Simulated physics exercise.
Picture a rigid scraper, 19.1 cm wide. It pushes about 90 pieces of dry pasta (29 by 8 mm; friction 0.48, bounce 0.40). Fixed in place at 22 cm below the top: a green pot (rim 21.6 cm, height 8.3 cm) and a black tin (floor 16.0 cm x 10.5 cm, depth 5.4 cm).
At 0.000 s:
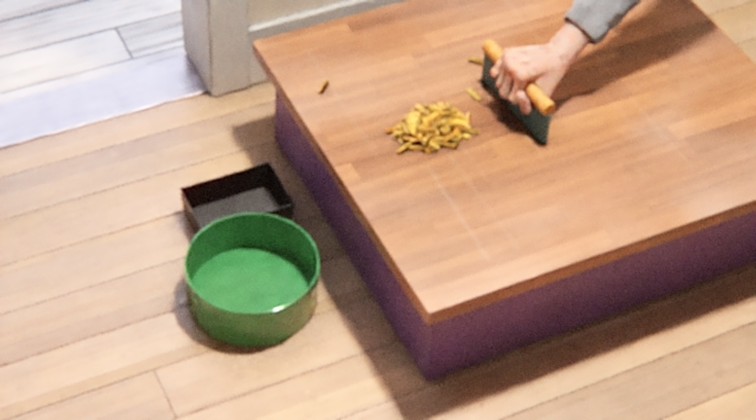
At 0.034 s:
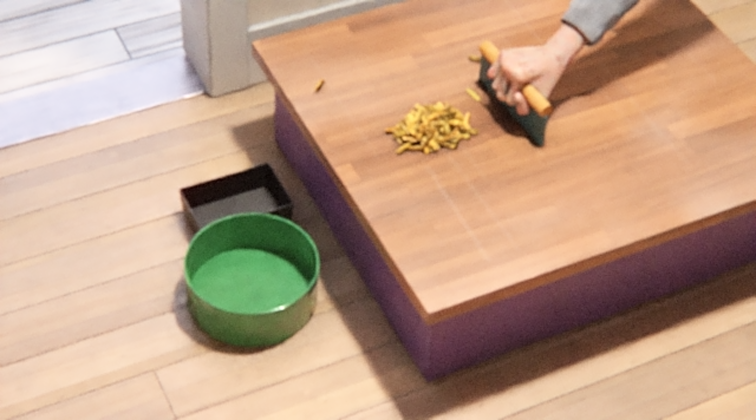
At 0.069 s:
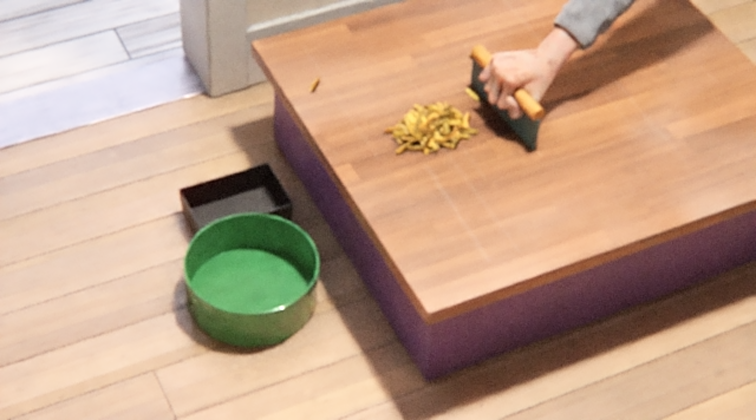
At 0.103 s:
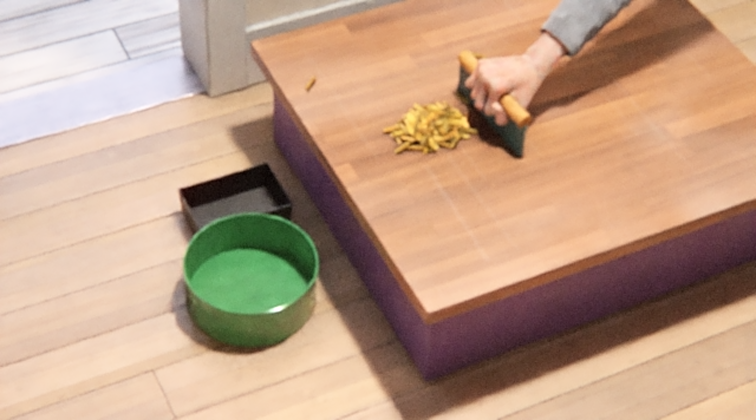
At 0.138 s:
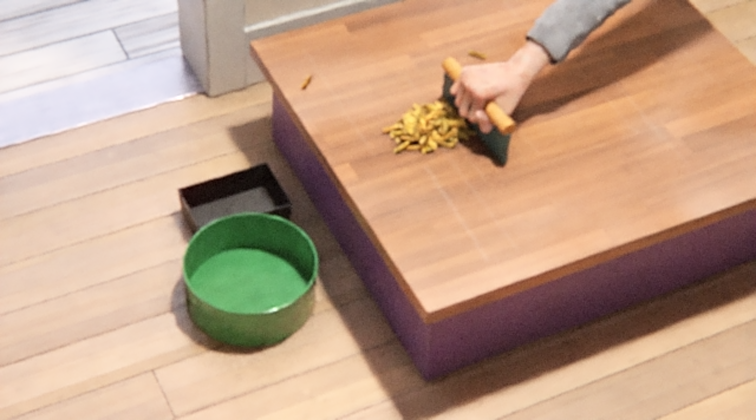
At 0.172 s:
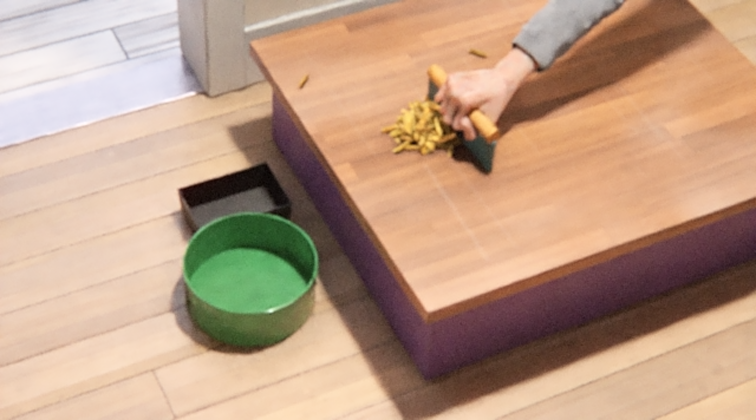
To begin with, a hand holds an orange-handled scraper to the right of a heap of yellow pasta on a wooden platform, with a green pot and black tin below on the floor. The hand then slides the scraper left towards the viewer, meeting the heap and nudging it slightly.
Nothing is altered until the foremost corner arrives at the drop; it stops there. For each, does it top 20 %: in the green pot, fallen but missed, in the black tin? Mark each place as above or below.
For green pot: Above. For missed: Below. For black tin: Below.
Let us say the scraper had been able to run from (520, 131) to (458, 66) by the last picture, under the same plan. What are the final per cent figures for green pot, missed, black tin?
Once things settle, the green pot ends with 75 percent, 20 percent misses, and the black tin ends with 0 percent.
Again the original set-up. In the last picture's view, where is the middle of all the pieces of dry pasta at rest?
The middle sits near pixel (230, 306).
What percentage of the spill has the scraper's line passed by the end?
Reading: Around 5 %.
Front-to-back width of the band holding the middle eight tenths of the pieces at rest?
Roughly 22 cm.
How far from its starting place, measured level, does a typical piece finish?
I'd put it at around 40 centimetres.
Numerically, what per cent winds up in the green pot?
Estimate: Close to 80 per cent.
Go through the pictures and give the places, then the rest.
The first picture shows scraper from (548, 120) to (487, 55); moved 0.0 cm; pieces shifted so far, 0; middle of the spill at (431, 119); green pot at (252, 261); black tin at (237, 196).
The second picture shows scraper from (545, 121) to (484, 57); moved 0.5 cm; pieces shifted so far, 2; middle of the spill at (430, 119).
The third picture shows scraper from (537, 125) to (476, 60); moved 2.2 cm; pieces shifted so far, 2; middle of the spill at (430, 119).
The fourth picture shows scraper from (524, 131) to (462, 66); moved 5.0 cm; pieces shifted so far, 3; middle of the spill at (429, 119).
The fifth picture shows scraper from (508, 139) to (447, 73); moved 8.3 cm; pieces shifted so far, 6; middle of the spill at (429, 119).
The sixth picture shows scraper from (493, 147) to (432, 80); moved 11.5 cm; pieces shifted so far, 65; middle of the spill at (425, 117); green pot at (250, 261); black tin at (234, 196). Its speed is about 0.94 m/s, heading 12 degrees towards the viewer.
After 0.34 s, scraper 27 cm from its start, spill 15 cm wide; still on top 100 %.
Then, at 0.51 s, scraper 33 cm from its start, spill 22 cm wide; green pot 25 %, off the edge, not caught 70 %, still on top 10 %.
Then, at 0.65 s, scraper 33 cm from its start, spill 26 cm wide; green pot 80 %, black tin 5 %, off the edge, not caught 10 %, still on top 5 %.
In the end, at 2.3 s, green pot 80 %, black tin 5 %, fallen but missed 10 %, still on top 5 %.
